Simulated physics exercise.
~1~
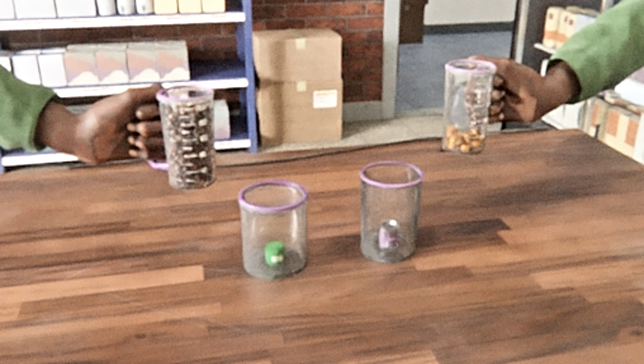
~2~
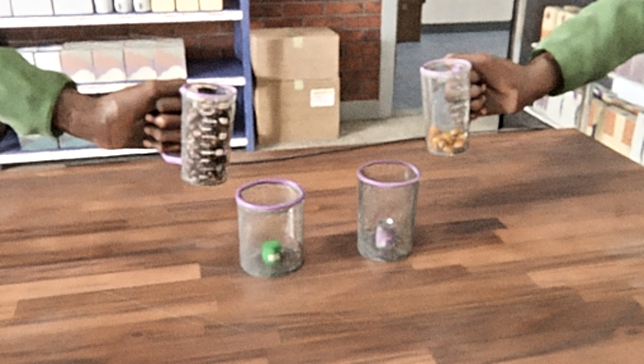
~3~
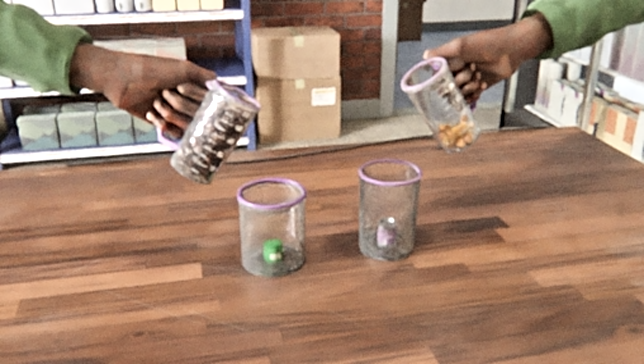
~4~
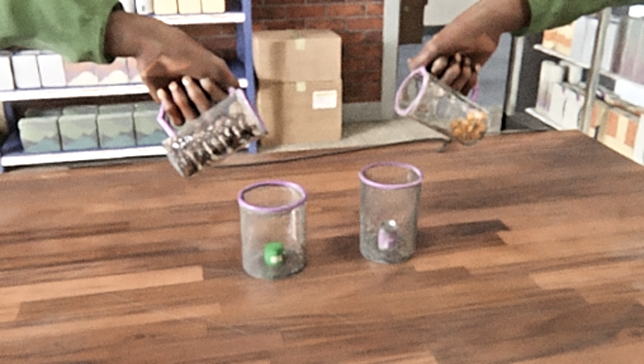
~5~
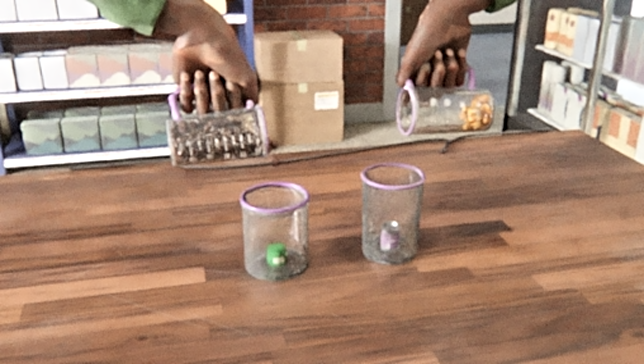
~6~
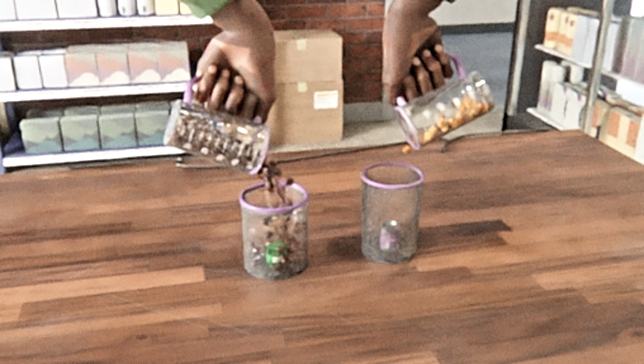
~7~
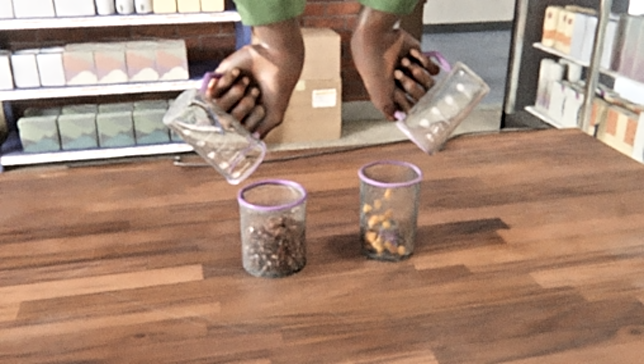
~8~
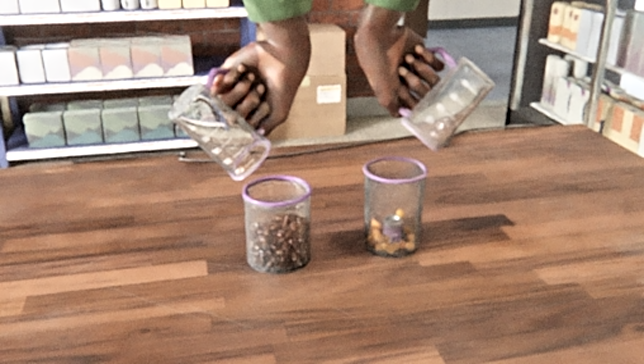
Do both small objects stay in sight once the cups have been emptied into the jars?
No, only the right one does, standing proud of the orange pieces. The green one on the left ends up hidden under the dark pieces.
